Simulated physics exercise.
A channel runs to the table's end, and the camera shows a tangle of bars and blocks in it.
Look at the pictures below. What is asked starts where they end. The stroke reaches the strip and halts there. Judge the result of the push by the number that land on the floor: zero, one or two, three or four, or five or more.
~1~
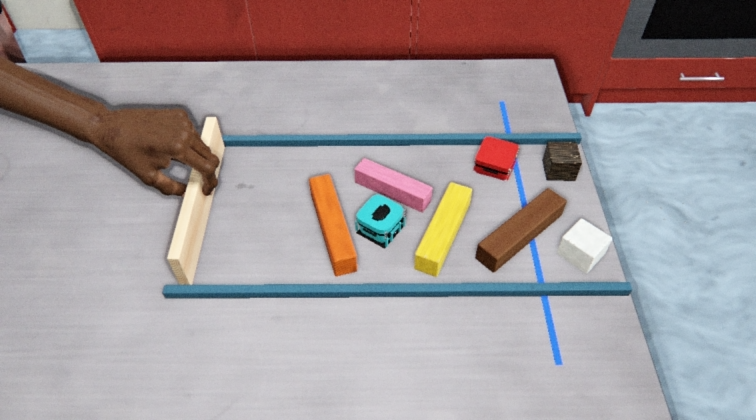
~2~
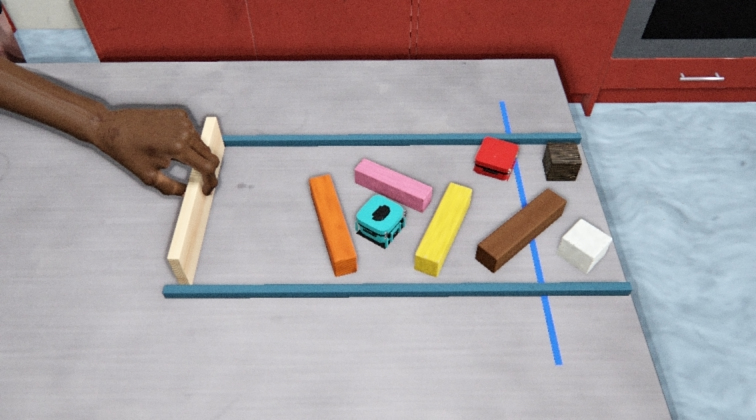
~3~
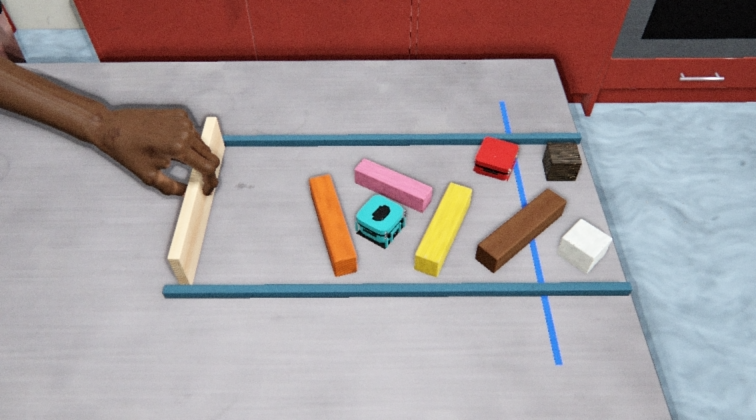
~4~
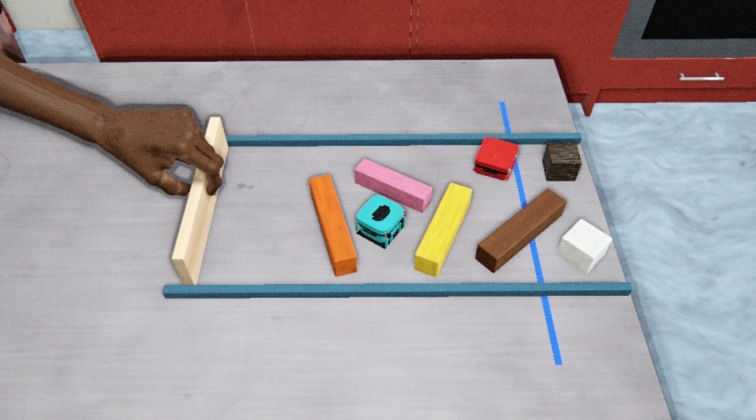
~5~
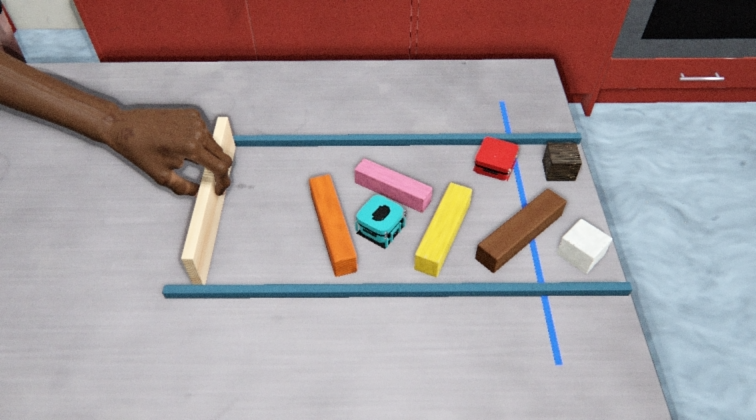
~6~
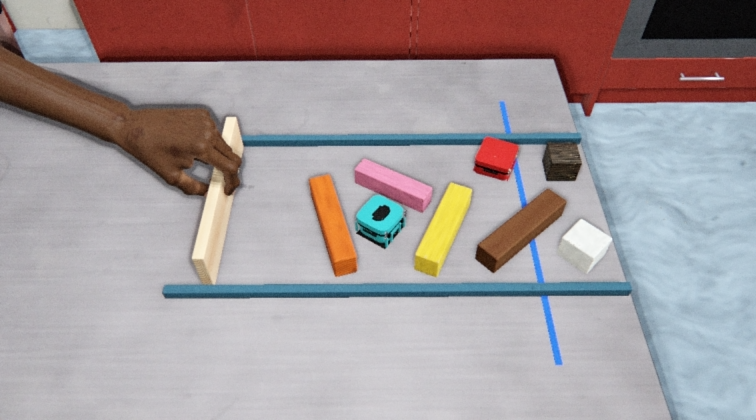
So the push knocks one or two off, going by the tape.
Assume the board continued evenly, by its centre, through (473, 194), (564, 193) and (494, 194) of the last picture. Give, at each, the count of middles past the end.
Counts by place: 0 / 5 / 1.
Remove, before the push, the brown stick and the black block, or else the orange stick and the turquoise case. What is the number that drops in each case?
It would be 1 and 0.
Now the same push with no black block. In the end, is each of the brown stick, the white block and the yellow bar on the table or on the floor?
The brown stick comes off; the white block comes off; the yellow bar stays put.
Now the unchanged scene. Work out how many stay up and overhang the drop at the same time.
That comes to 2 of them.
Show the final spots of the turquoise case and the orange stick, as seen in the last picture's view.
In the last picture they sit at about (579, 218) and about (543, 223).
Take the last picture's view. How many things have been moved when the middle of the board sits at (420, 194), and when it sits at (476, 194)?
At the first spot 5, then 7.
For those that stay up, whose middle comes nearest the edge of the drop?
It's the black block that ends up nearest.
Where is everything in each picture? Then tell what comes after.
In the first picture, black block (561, 162); white block (584, 246); brown stick (522, 229); board (200, 196); tape (525, 209).
In the second picture, white block (584, 246); board (200, 196).
In the third picture, brown stick (522, 229); orange stick (332, 224).
In the fourth picture, black block (561, 162); pink bar (393, 185).
In the fifth picture, white block (584, 246); turquoise case (380, 222).
In the sixth picture, black block (561, 162); white block (584, 246); brown stick (522, 229); board (221, 196); tape (525, 209).
A little later, none off yet; black block at rest near (561, 162); white block at rest near (584, 246); brown stick at rest near (522, 229).
When it is over, the number that fall off is one or two; down, brown stick and white block.
